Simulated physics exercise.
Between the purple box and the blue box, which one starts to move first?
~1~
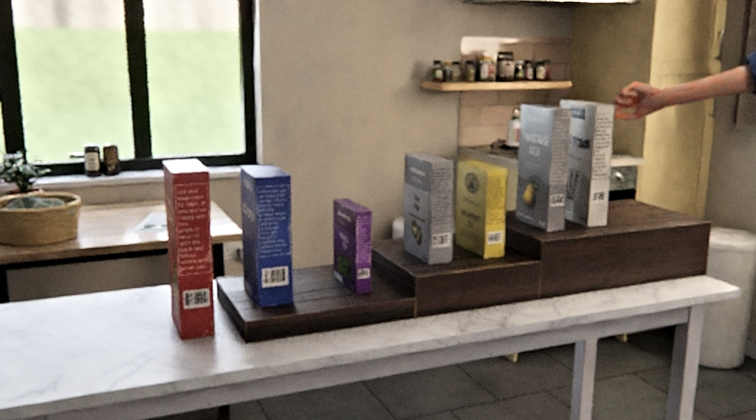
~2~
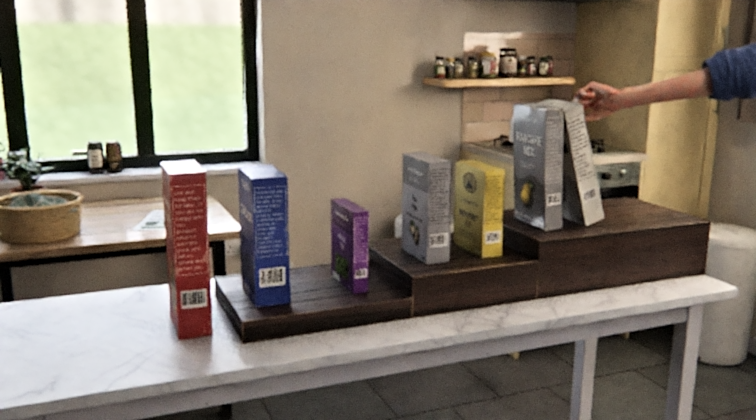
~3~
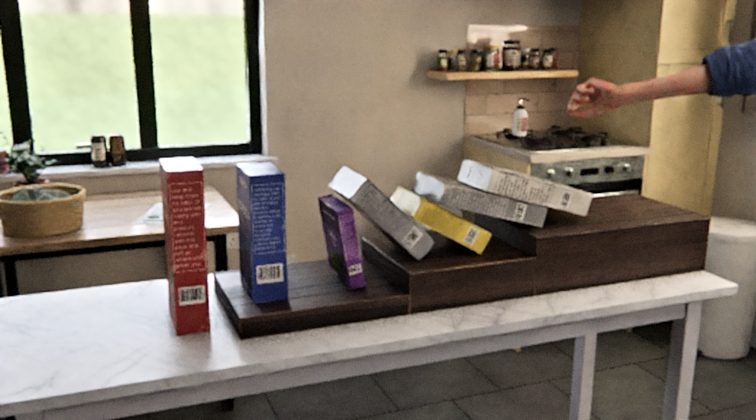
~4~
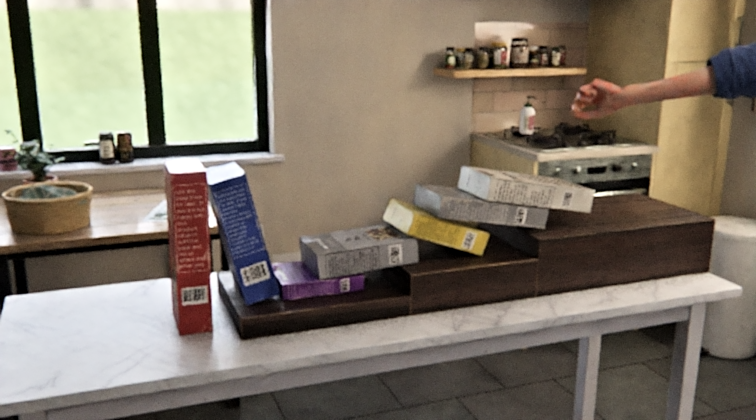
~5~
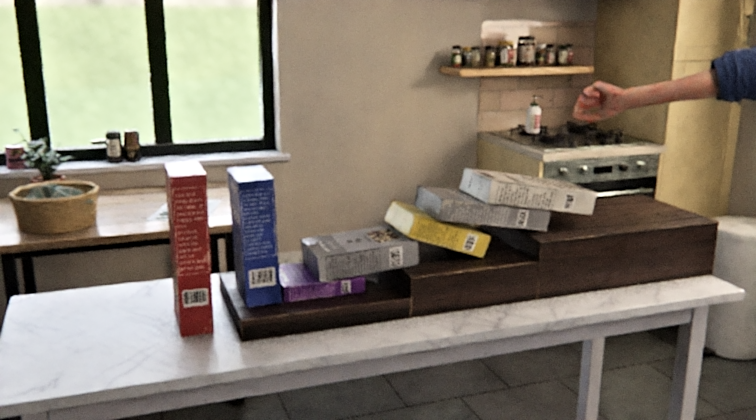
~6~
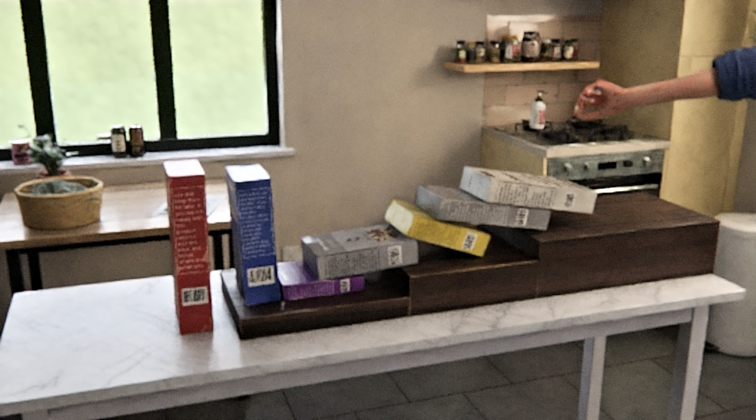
The purple box moves first, leaning left while the blue box is still upright. The blue box tilts only after that.
A hand topples five boxes leftward; the blue one tilts toward the red, then stands upright.
